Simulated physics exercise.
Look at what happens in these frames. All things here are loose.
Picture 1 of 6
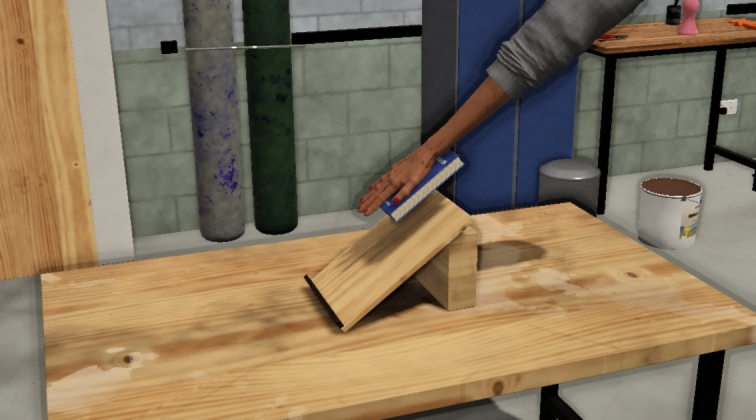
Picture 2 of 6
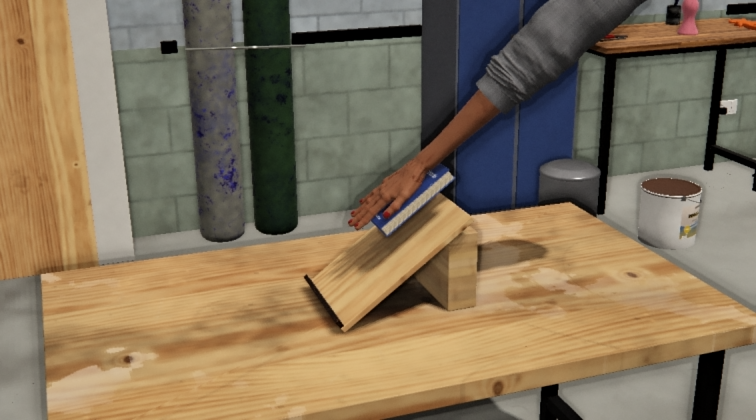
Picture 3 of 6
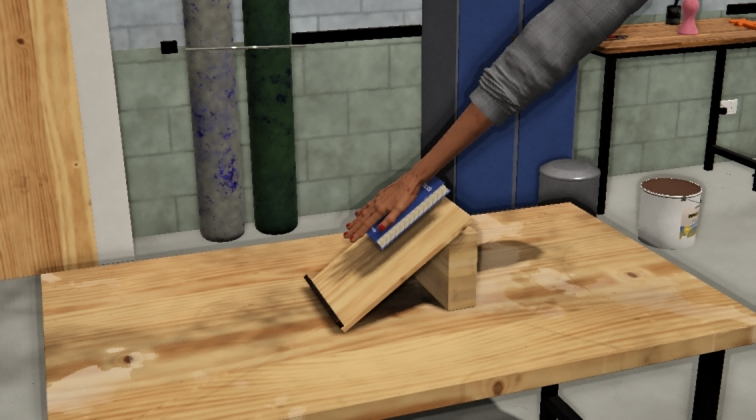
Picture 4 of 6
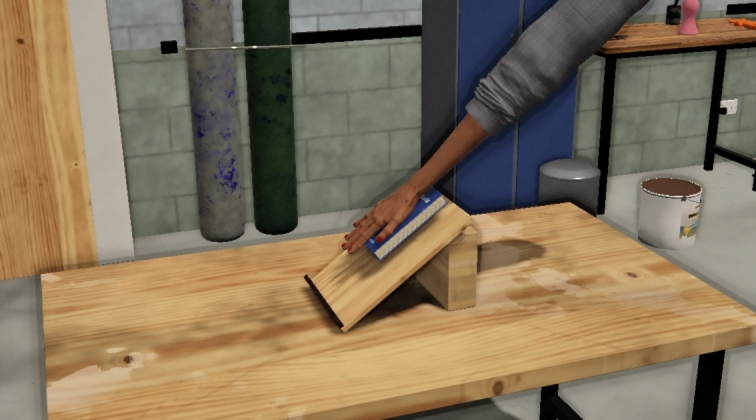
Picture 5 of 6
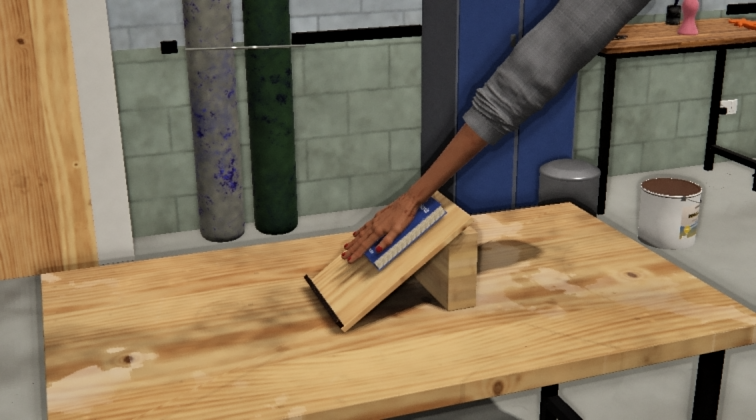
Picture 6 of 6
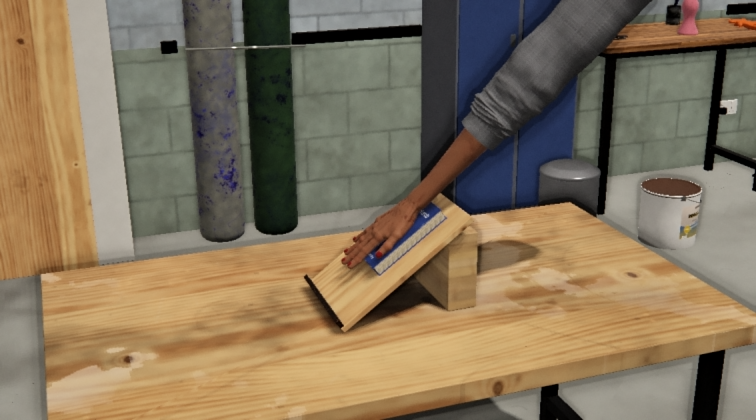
In a workshop, a hand lowered a blue book onto a sloping wooden board propped against a block on a table, and stayed resting on top of it while the board kept still.
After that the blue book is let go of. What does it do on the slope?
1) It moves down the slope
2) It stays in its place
The answer is 1.
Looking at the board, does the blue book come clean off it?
Result: The blue book stays on top.
Then, 0.30 s later than the last frame, blue book moved a little near (382, 247).
Then, 0.40 s later than the last frame, blue book moved a little near (360, 265).
When it is over, moved from the start, blue book. End places, in pixels of the last picture, blue book near (357, 269). The blue book goes downhill.
